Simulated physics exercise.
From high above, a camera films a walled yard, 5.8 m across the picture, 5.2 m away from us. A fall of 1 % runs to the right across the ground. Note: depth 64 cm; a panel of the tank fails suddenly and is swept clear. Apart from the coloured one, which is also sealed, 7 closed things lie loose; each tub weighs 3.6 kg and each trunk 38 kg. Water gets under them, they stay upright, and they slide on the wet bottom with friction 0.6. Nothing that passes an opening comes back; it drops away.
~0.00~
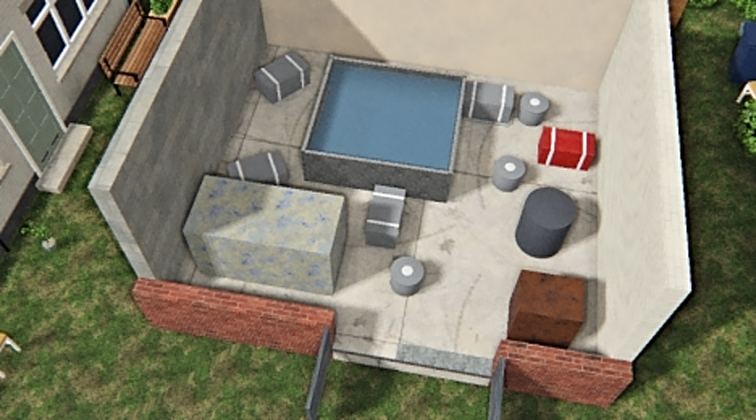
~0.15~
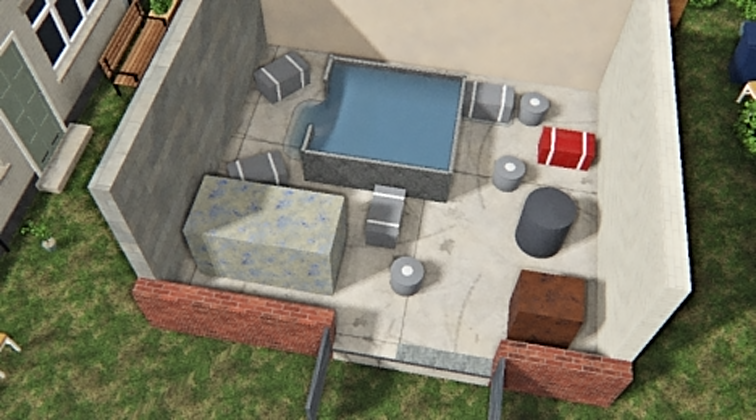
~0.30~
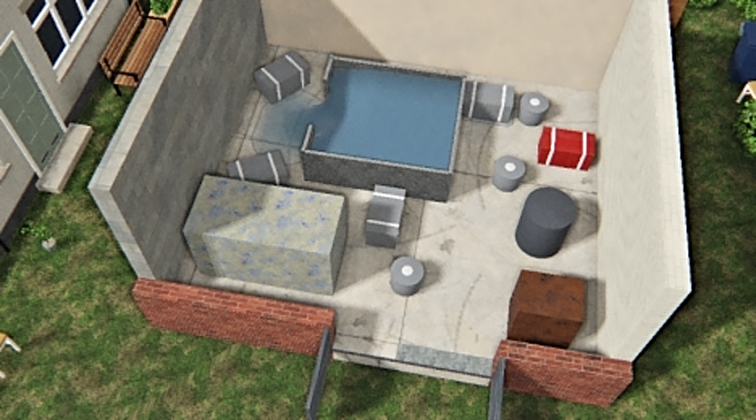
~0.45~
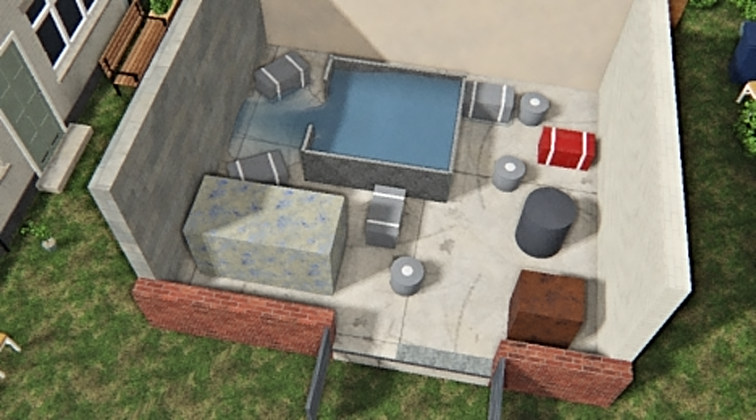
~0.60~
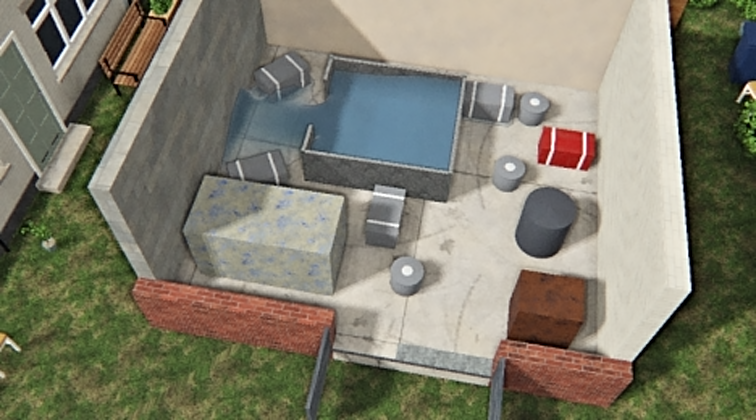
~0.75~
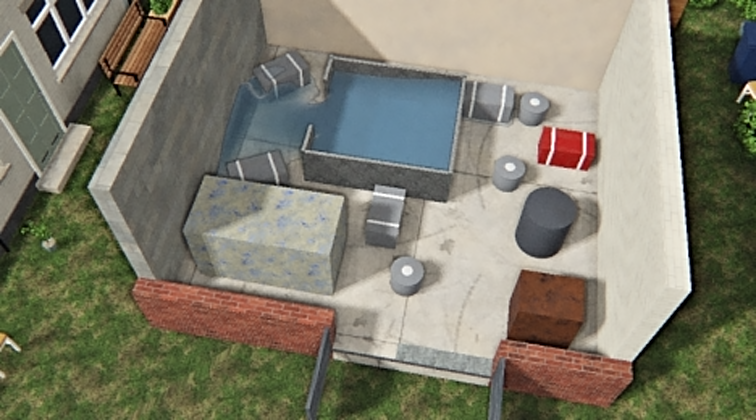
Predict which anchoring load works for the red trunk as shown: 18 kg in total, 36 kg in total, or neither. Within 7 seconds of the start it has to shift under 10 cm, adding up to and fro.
Pick: Neither.
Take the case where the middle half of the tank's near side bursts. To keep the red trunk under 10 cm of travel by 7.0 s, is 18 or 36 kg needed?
Note: Low mass sufficient.
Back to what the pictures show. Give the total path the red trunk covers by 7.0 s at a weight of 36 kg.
30 cm or so in all.
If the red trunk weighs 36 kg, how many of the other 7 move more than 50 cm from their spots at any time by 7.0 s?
It adds up to 6.
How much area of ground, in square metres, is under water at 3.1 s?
About 16 m2.
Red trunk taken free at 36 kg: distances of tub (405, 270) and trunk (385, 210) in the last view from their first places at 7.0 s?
First one washed out, second one 140 cm.
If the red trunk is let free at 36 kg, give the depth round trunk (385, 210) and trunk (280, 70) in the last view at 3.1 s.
I'd put it at 8 cm and 11 cm respectively.
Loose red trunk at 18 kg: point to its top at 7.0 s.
I'd put it at roughly (533, 172) in the last view.
After 1.4 s the red trunk would be 0 cm from its start with 18 kg and 0 cm from its start with 36 kg; 0 cm of water round it then.
After 3.1 s the red trunk would be 0 cm from its start with 18 kg and 0 cm from its start with 36 kg; 0 cm of water round it then.
After 4.9 s the red trunk would be 20 cm from its start with 18 kg and 0 cm from its start with 36 kg; 5 cm of water round it then.
After 7.0 s the red trunk would be 89 cm from its start with 18 kg and 33 cm from its start with 36 kg; 7 cm of water round it then.
